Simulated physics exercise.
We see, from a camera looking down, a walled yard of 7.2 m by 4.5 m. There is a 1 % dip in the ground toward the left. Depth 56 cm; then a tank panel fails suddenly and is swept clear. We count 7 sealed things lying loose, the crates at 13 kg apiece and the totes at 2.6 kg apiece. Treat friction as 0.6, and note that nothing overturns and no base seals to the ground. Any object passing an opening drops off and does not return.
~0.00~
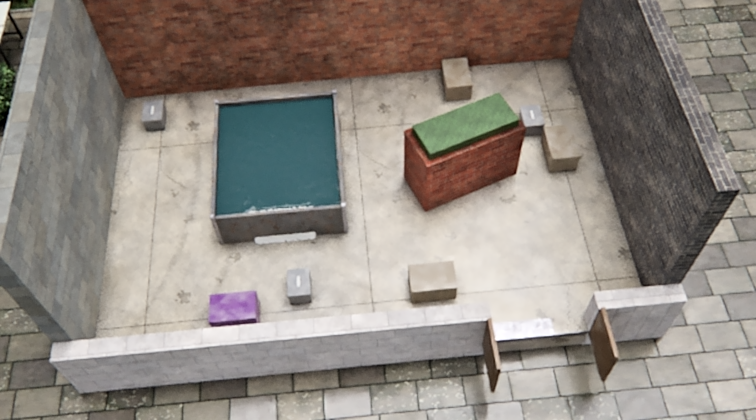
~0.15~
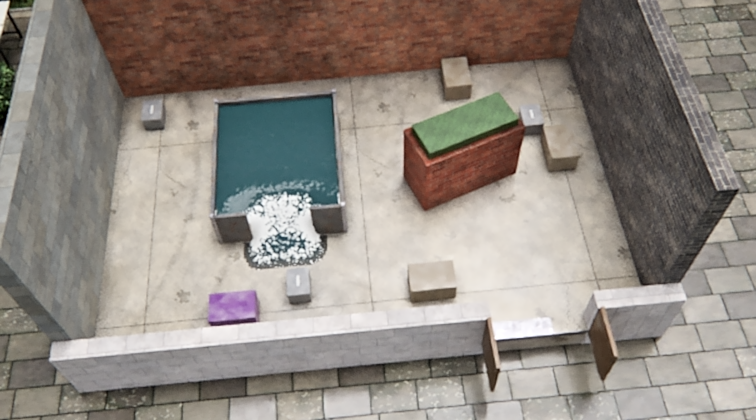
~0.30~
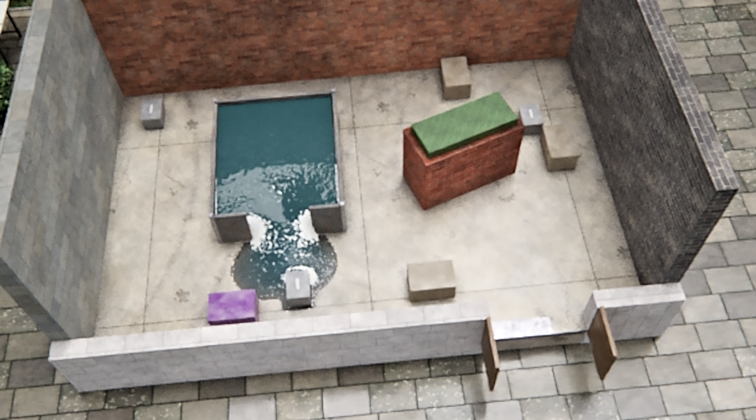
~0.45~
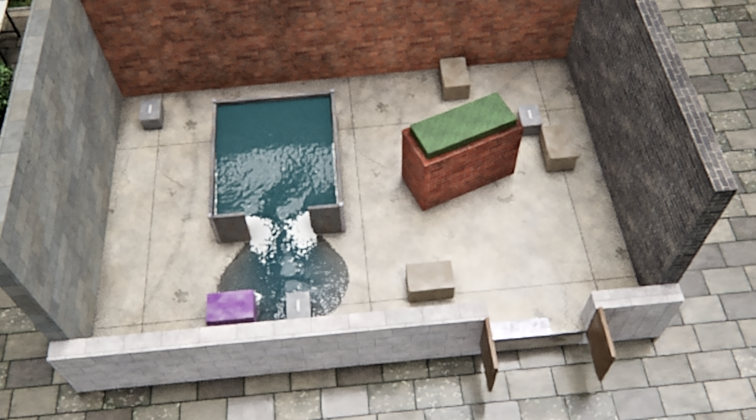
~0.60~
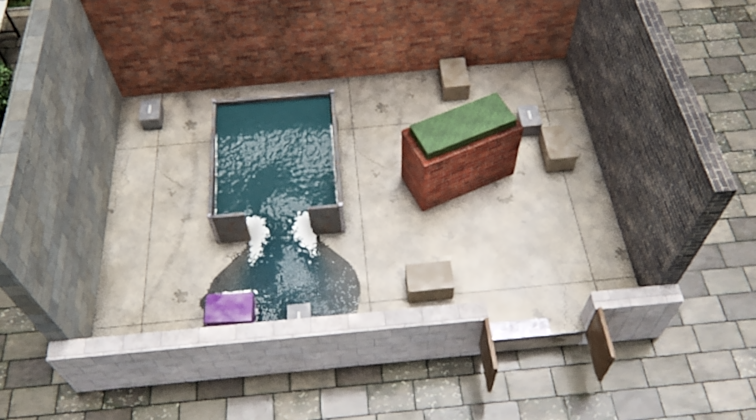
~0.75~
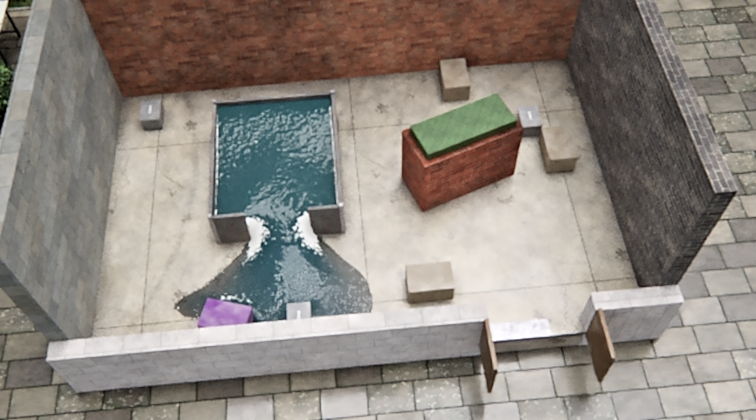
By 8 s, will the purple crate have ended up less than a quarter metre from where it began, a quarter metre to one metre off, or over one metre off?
Beyond a metre.
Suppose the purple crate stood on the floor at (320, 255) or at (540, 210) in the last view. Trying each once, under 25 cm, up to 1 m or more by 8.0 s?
Taken in turn, it is carried a long way and then glides a modest way.
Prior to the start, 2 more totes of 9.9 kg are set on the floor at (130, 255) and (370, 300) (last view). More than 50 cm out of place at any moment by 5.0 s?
First far enough, second far enough.
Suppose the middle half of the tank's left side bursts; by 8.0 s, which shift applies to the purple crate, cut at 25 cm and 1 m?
Outcome for the purple crate: Long-distance displacement.
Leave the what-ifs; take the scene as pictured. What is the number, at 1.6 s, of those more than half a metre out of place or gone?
Answer: 2.
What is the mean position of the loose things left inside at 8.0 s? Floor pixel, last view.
They average out to somewhere around (457, 131).
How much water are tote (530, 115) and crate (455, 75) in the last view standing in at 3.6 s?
First roughly 0 cm, second roughly 0 cm.
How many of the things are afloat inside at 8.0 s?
By my count, 4.
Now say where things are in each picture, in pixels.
The purple crate at (233, 306), on the bottom; water covers 3.4 m2; 0 of 7 have shifted, in the first frame.
The purple crate at (232, 305), on the bottom; water covers 3.9 m2; 0 of 7 have shifted, in the second frame.
The purple crate at (232, 305) rests on the ground; water covers 4.5 m2; 1 of 7 have shifted, in the third frame.
The purple crate at (230, 305) rests on the ground; 5.1 m2 under water; 1 of 7 have shifted, in the fourth frame.
The purple crate at (229, 307), on the bottom; water covers 5.7 m2; 1 of 7 have shifted, in the fifth frame.
The purple crate at (225, 316), on the bottom, 16 cm from its start; water covers 6.2 m2; 2 of 7 have shifted, in the sixth frame.
After 1.6 s the purple crate is near (161, 317), 0.9 m from its start, aground; 0 of 7 are out; 1 afloat.
After 3.6 s the purple crate is near (182, 180), 2.2 m from its start, aground; 0 of 7 are out; 1 afloat.
After 5.6 s the purple crate is near (200, 142), 2.8 m from its start, aground; 0 of 7 are out; 2 afloat.
After 8.0 s the purple crate is near (246, 98), 3.5 m from its start, afloat; 0 of 7 are out; 4 afloat.
